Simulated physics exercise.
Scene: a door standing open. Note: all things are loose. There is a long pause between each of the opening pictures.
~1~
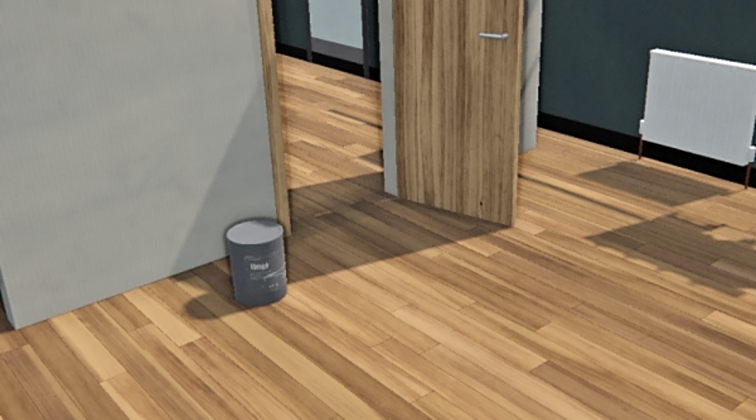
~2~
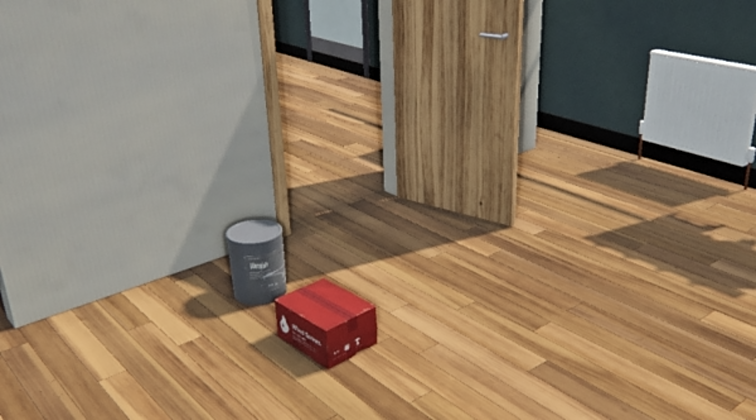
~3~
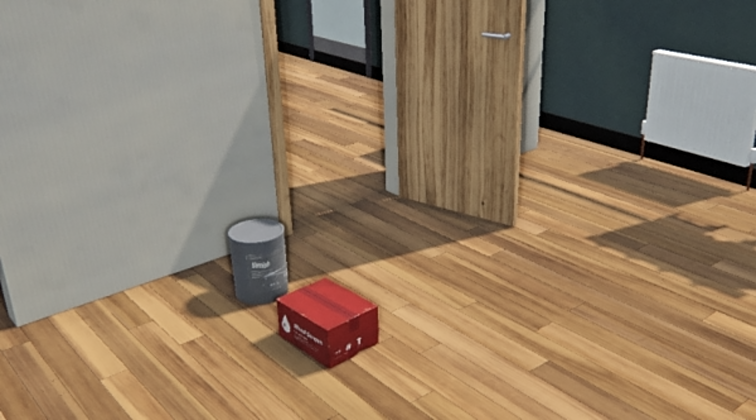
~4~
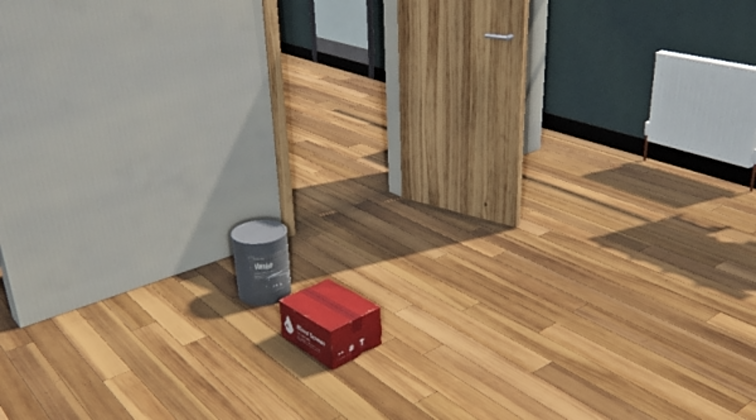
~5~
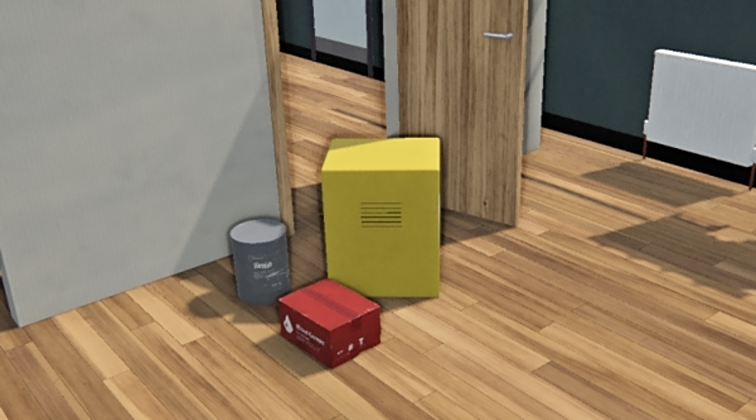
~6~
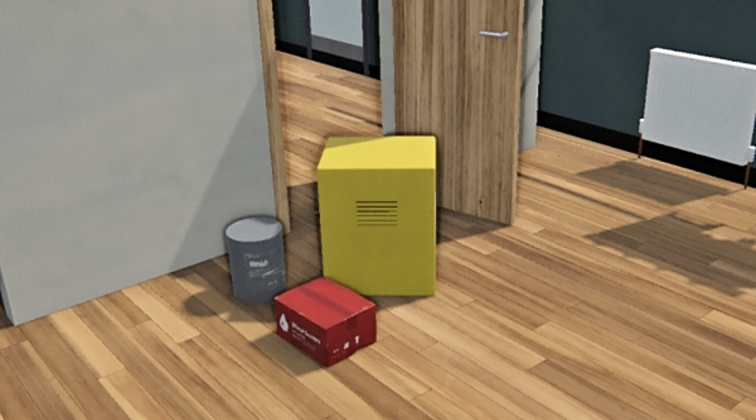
By an open door, a red box and then a yellow cabinet appear near a grey pail.
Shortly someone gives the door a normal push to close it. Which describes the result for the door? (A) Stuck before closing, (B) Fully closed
The answer is B.
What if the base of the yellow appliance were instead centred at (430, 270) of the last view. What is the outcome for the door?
Next, the door completes its arc.
Then, 0.80 s on from there, open by 70°.
Then, 1.30 s on from there, open by 31°.
In the end, open by 0°; all 3 unmoved. At the end, from the last picture's camera, yellow appliance near (381, 215).
